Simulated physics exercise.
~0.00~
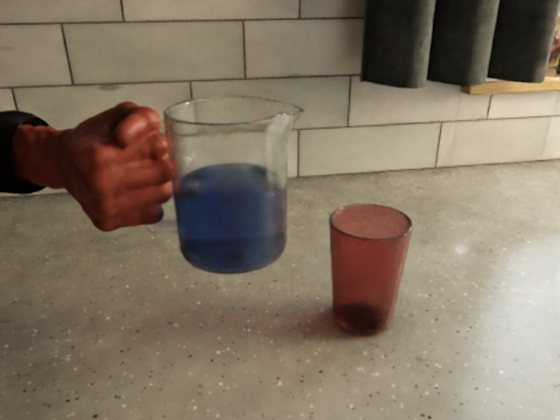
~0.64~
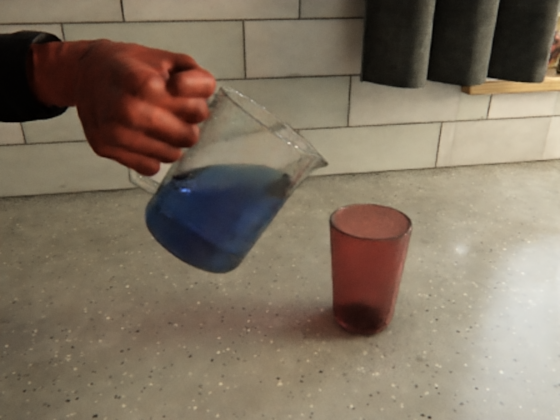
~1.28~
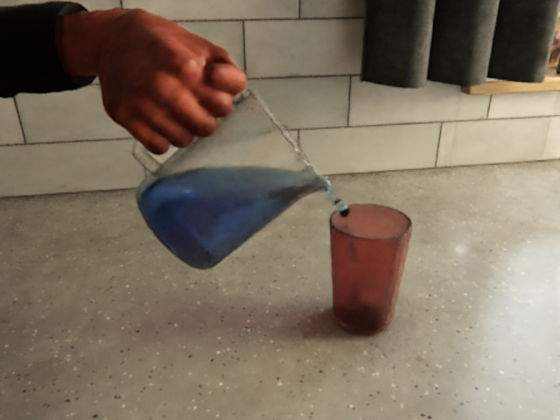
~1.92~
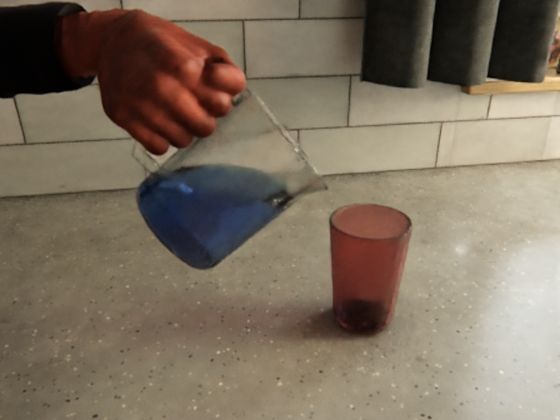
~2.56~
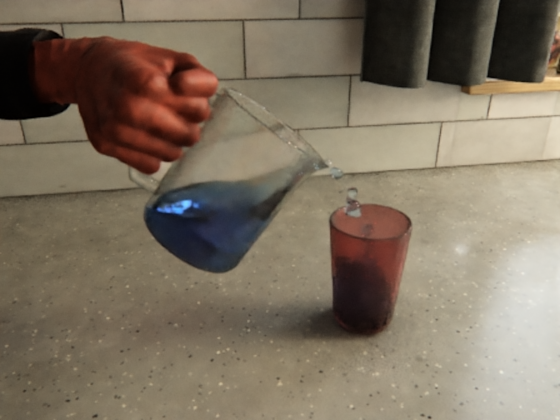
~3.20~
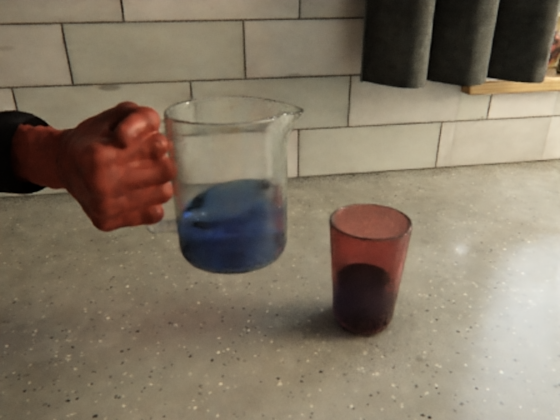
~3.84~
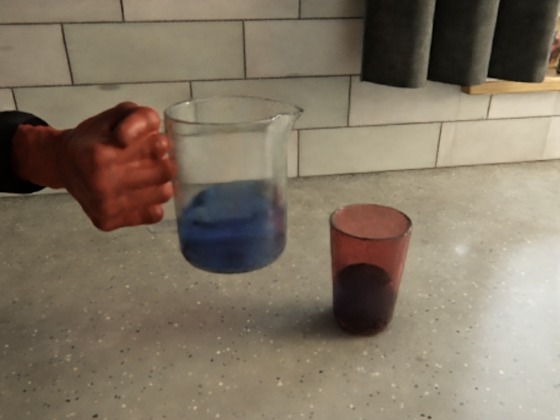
Blue liquid in a clear pitcher, tipped by a reddish hand, pouring into a red glass on a counter before returning upright, partly full.
